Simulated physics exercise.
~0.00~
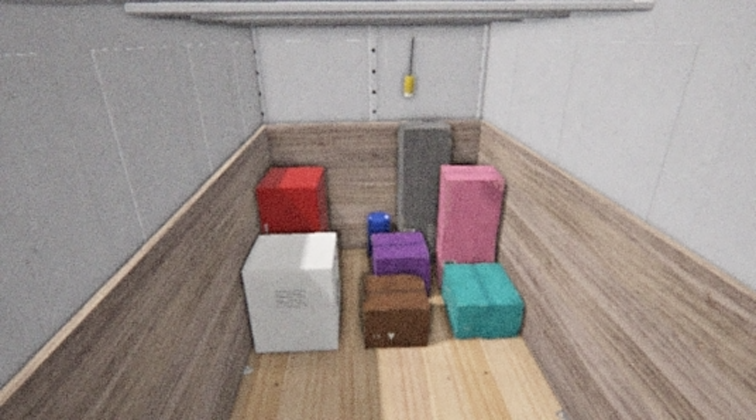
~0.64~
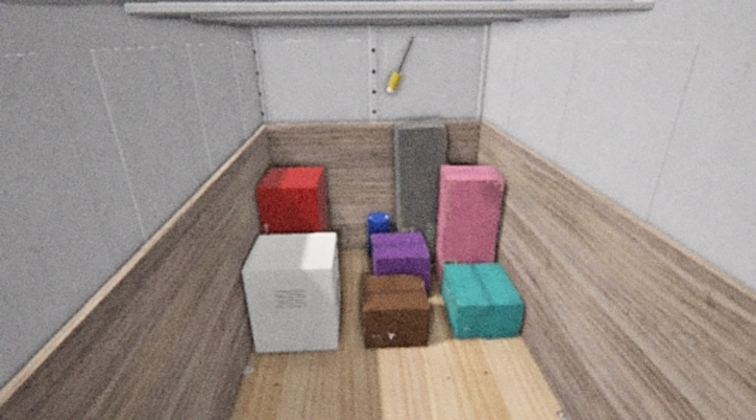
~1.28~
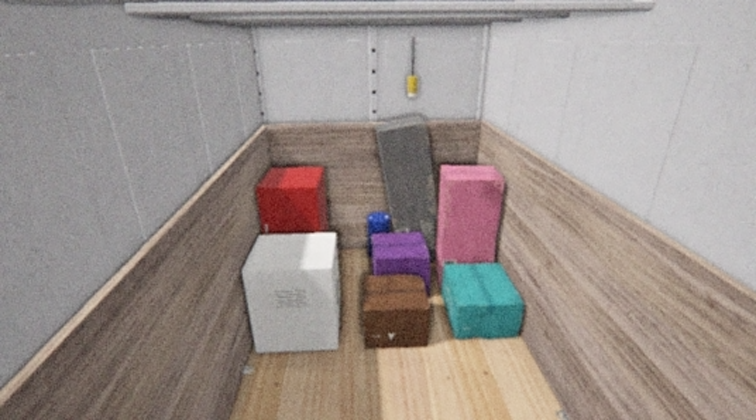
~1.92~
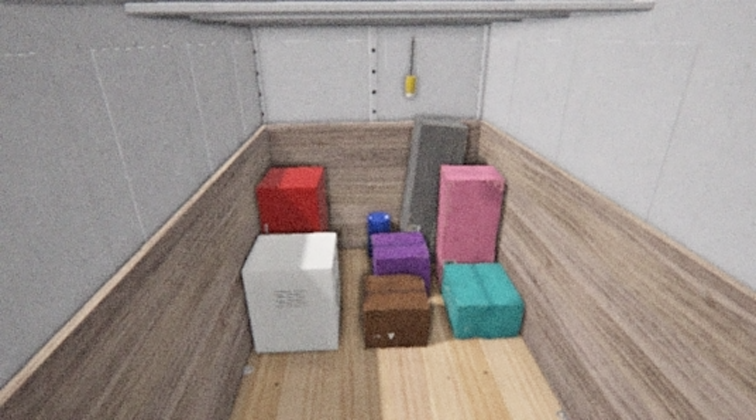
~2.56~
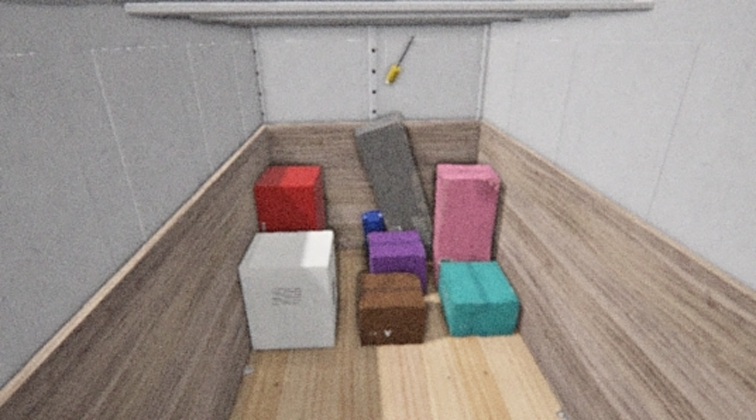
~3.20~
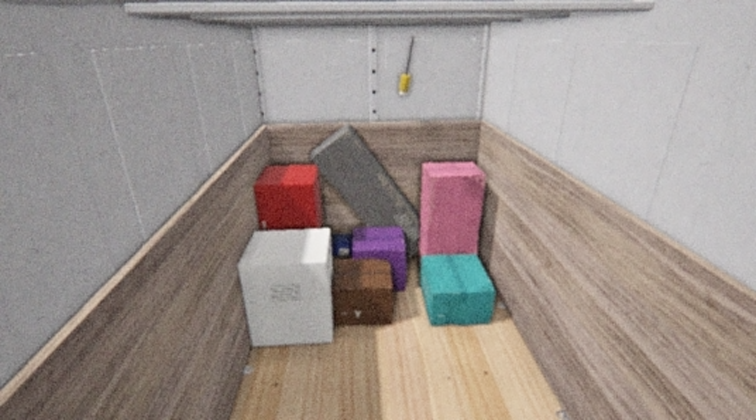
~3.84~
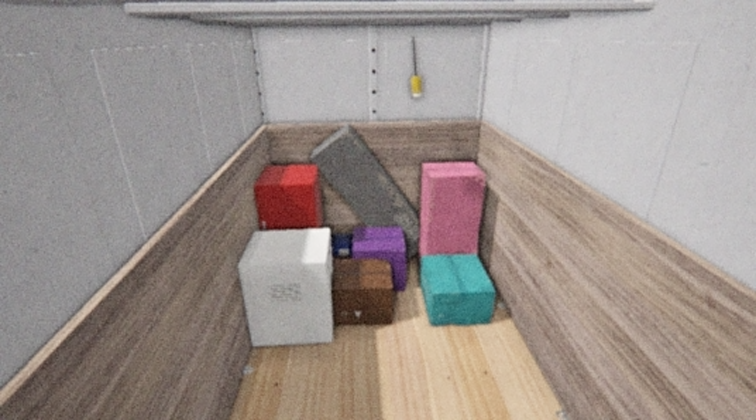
Tall grey box rocking, then toppling left against the back wall of a van load bay as smaller boxes slide left.
